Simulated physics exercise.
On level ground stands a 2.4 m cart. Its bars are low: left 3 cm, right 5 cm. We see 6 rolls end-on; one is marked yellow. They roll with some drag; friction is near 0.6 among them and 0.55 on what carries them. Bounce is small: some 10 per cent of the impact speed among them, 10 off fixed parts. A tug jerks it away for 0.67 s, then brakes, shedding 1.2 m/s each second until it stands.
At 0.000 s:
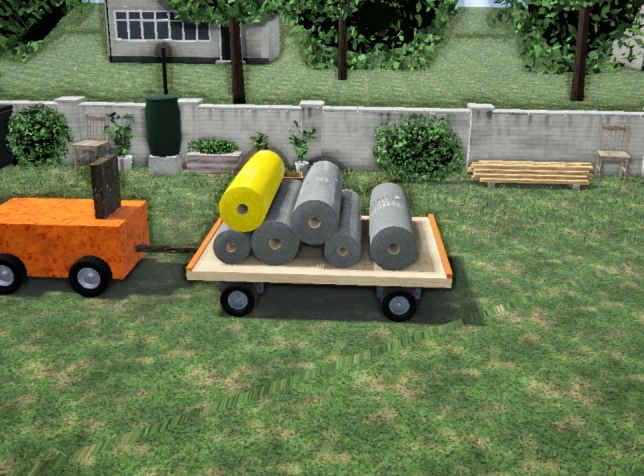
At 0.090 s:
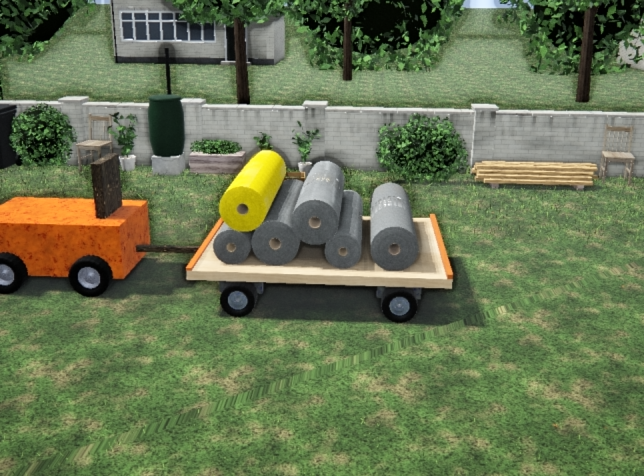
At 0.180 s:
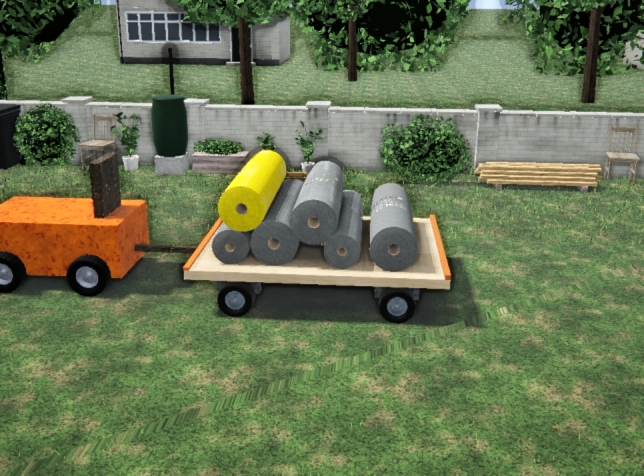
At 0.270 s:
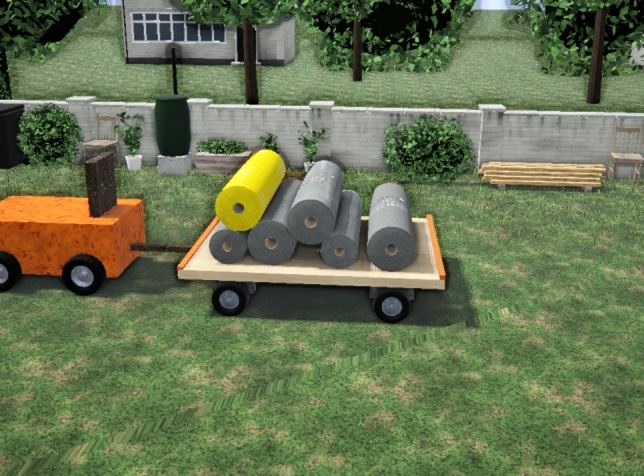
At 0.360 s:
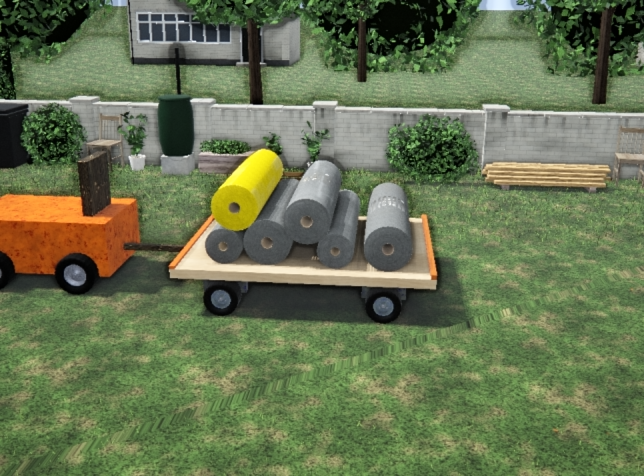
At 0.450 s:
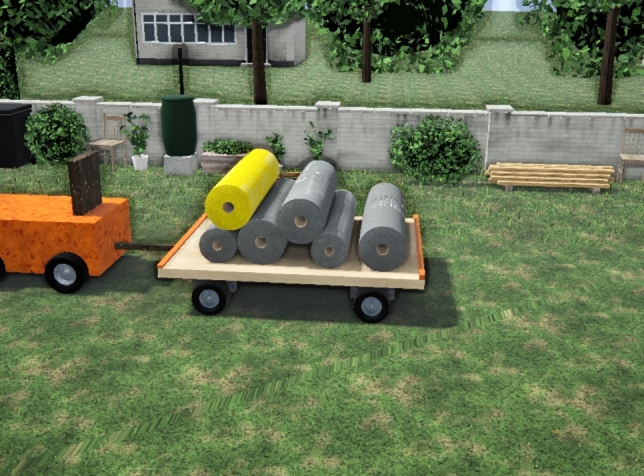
A small orange vehicle pulls a flat cart stacked with gray and yellow rolls left across grass.
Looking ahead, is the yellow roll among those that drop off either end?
Yellow is kept aboard.
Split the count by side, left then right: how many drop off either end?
Left 0, right 1.
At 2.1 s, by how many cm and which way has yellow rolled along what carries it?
Yellow 65 right.
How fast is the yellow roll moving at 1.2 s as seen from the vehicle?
Roughly 0.3 m/s.
By 1.2 s, yellow is up on others, 115 cm from the right bar, rolling right along the cart; 1 over a bar so far.
By 2.1 s, yellow is up on others, 110 cm from the left bar, rolling left along the cart; 1 over a bar so far.
Finally (3.2 s), yellow is up on others, 90 cm from the left bar; 1 over a bar so far.
